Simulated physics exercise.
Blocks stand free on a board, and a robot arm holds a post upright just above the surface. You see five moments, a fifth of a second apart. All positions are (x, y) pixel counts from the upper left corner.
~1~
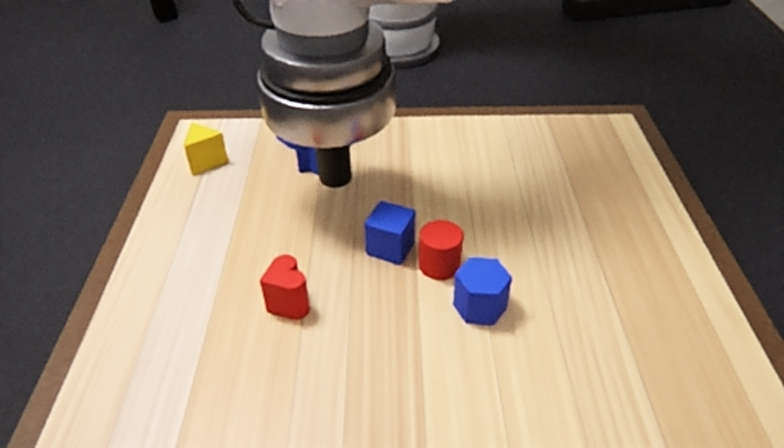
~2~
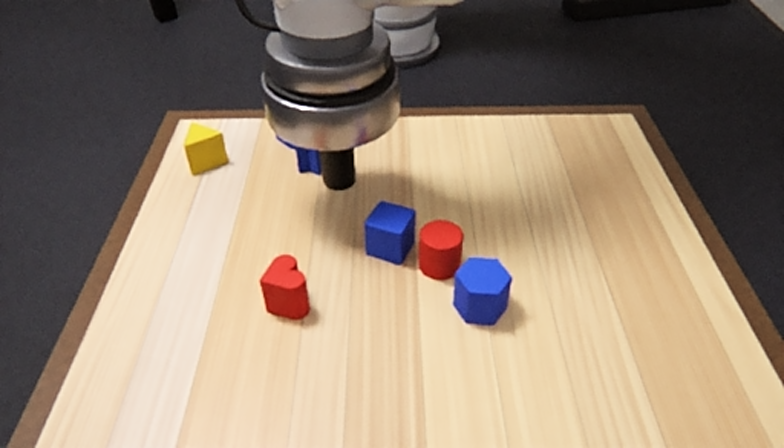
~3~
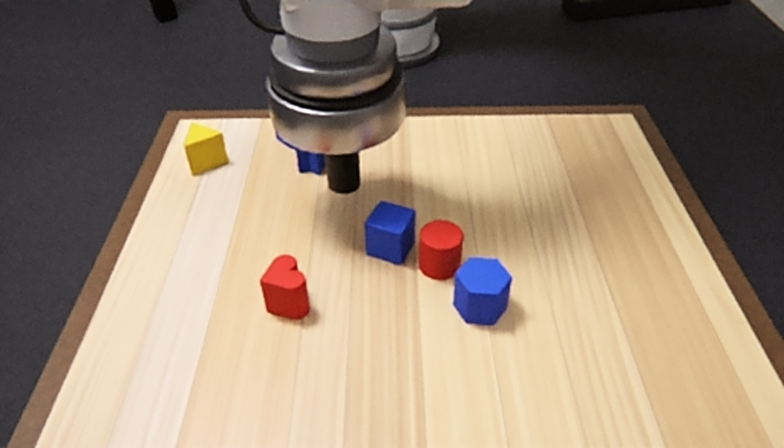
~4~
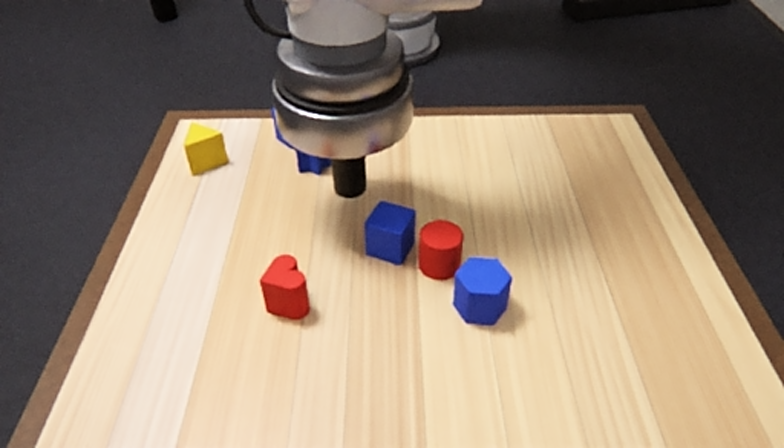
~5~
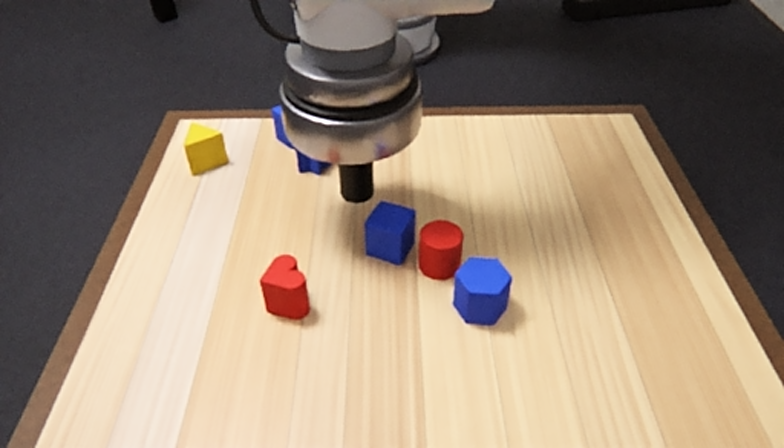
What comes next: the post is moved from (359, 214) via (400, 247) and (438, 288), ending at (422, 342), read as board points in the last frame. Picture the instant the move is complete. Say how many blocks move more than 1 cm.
There will be three or more blocks displaced.
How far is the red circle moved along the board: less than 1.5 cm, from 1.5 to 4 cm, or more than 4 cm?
If I had to pick, the red circle travels beyond 4 cm here.
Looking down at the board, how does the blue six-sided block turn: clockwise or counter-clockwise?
Turns clockwise.
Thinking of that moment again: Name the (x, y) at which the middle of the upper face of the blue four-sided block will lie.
So, by the moment the path ends, you'll find the top centre of the blue four-sided block at (394, 340).
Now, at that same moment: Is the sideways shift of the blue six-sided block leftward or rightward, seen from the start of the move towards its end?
Moves left.
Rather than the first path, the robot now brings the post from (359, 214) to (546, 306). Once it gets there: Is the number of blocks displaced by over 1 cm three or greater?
Yes, it checks out.
On the path given first. One third of the way, post (401, 226); blue four-sided block (411, 244), turned 30° clockwise; red circle (463, 248); blue six-sided block (491, 278), turned 15° clockwise.
Two thirds of the way, post (440, 267); blue four-sided block (422, 284), turned 100° clockwise; red circle (483, 259); blue six-sided block (517, 292), turned 50° clockwise.
At the end, post (422, 320); blue four-sided block (394, 340), turned 120° clockwise; red circle (485, 261); blue six-sided block (520, 292), turned 55° clockwise.
